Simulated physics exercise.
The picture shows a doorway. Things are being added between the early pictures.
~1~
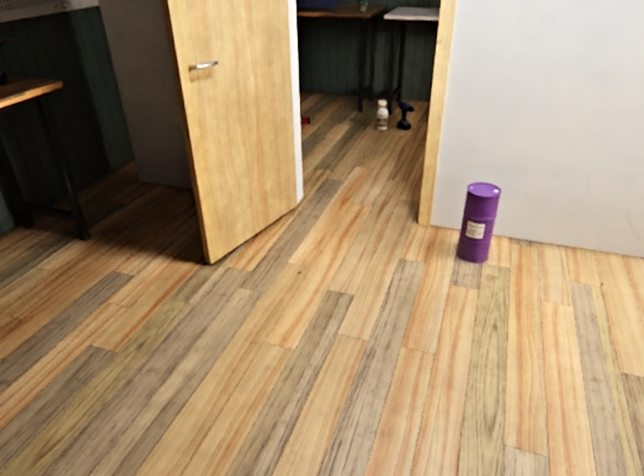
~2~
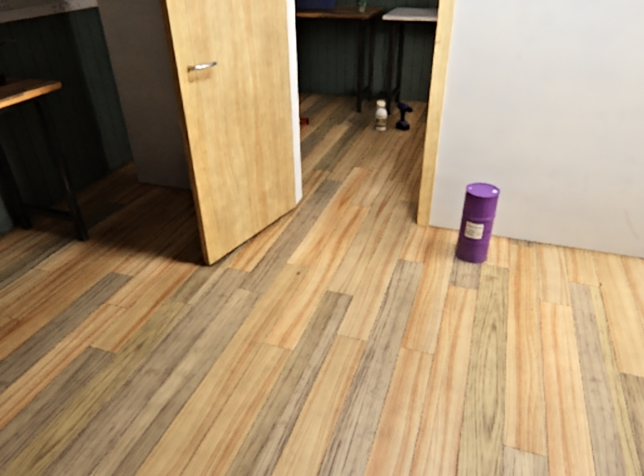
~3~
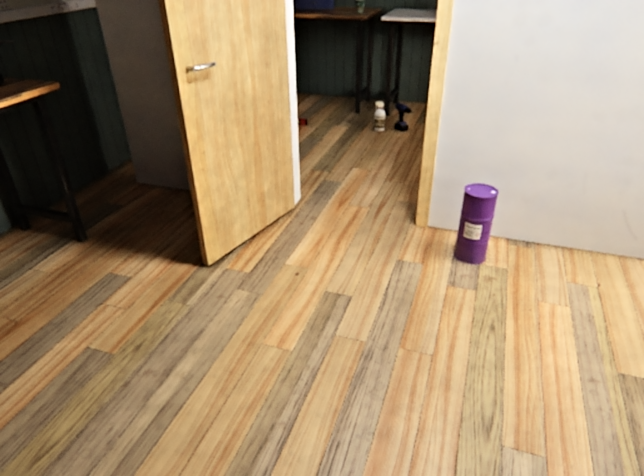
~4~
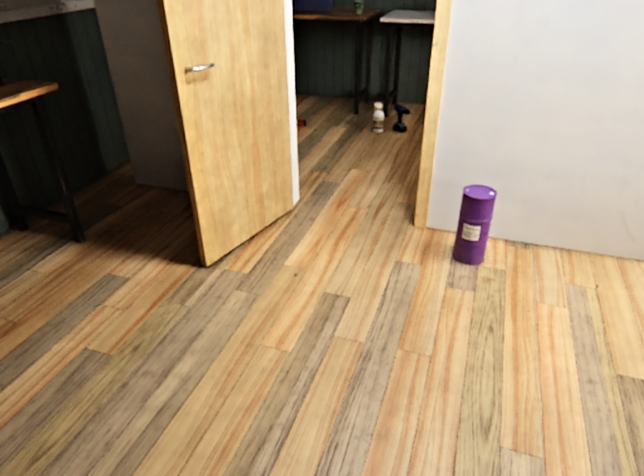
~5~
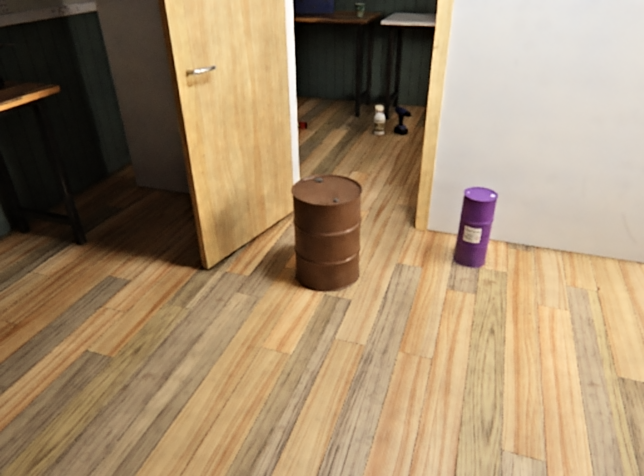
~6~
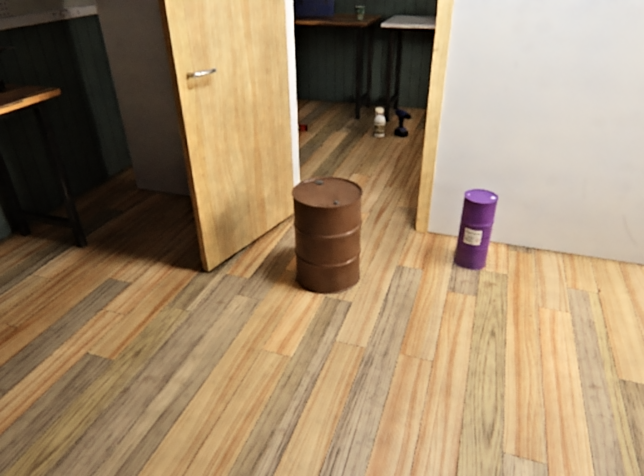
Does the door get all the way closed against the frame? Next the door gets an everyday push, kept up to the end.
No.
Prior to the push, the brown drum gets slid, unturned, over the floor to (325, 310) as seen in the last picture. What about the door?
Observation: Afterwards the door travels the full way.
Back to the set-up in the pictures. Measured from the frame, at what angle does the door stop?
I'd say it stays open by roughly 65 degrees.
Then, 0.40 s later than the last frame, open by 91°.
Then, 0.60 s later than the last frame, open by 75°.
Then, 0.70 s later than the last frame, open by 68°.
When it is over, open by 66°; both as before. End places, in pixels of the last picture, brown drum near (334, 235).
